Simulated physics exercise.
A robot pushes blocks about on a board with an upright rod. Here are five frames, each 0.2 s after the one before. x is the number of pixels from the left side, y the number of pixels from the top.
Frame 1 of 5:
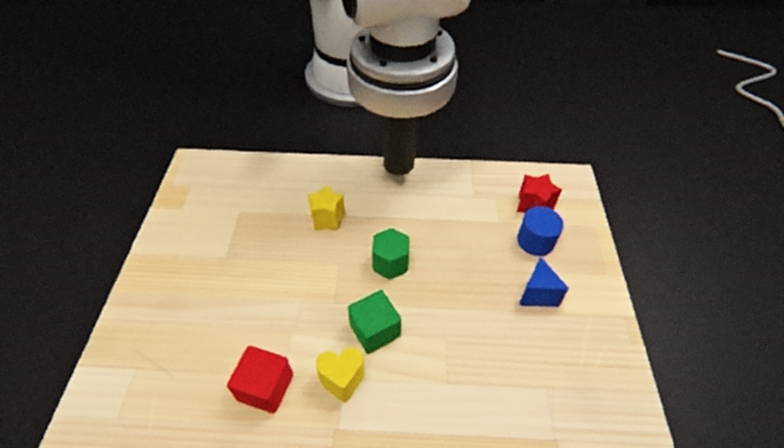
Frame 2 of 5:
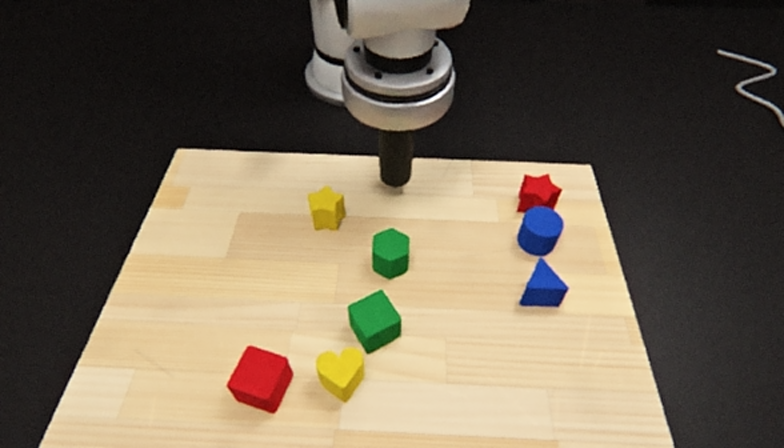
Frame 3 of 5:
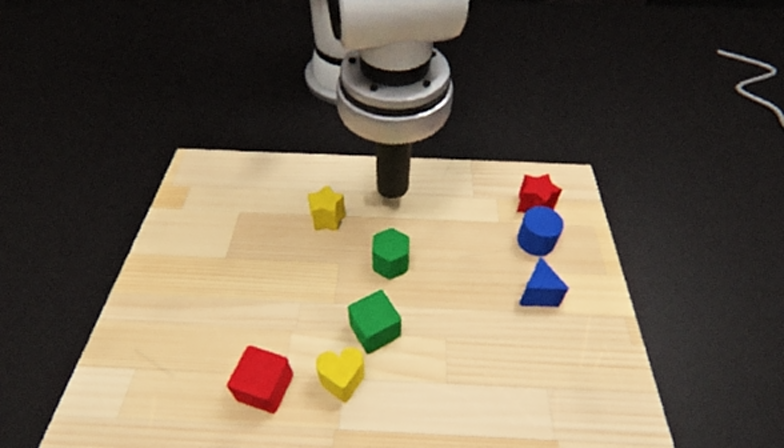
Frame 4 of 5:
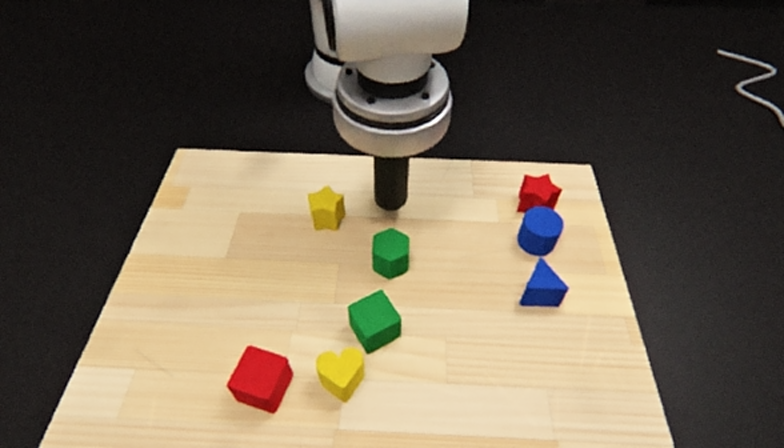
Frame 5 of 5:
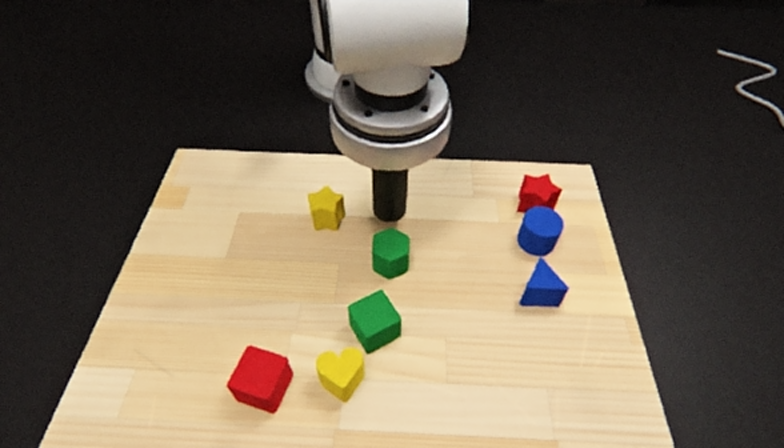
A robot arm's dark upright rod moved a short way down the wooden board, drawing close to the green hexagonal block, while all the red, yellow, green and blue blocks stayed still.
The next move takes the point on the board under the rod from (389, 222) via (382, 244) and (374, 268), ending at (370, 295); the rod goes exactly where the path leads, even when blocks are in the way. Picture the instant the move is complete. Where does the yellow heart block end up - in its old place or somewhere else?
Once the path is done, it remains where it sat before.
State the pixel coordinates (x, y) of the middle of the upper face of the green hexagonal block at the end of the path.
Final place: (403, 295).
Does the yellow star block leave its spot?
That would be a no.
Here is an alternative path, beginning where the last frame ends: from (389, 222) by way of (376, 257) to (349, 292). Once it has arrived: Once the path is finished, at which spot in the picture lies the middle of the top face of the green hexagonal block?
I expect it at (388, 281).
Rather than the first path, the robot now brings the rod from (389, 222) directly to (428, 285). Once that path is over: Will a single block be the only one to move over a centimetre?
Short answer: Yes.
The first path, step by step. One third of the way, rod at (381, 233); green hexagonal block at (391, 255).
Two thirds of the way, rod at (374, 257); green four-sided block at (374, 319); green hexagonal block at (394, 278), turned 40° anticlockwise.
At the end, rod at (369, 284); yellow star block in place; yellow heart block in place; green four-sided block at (379, 329), turned 50° clockwise; green hexagonal block at (403, 295), turned 90° anticlockwise.
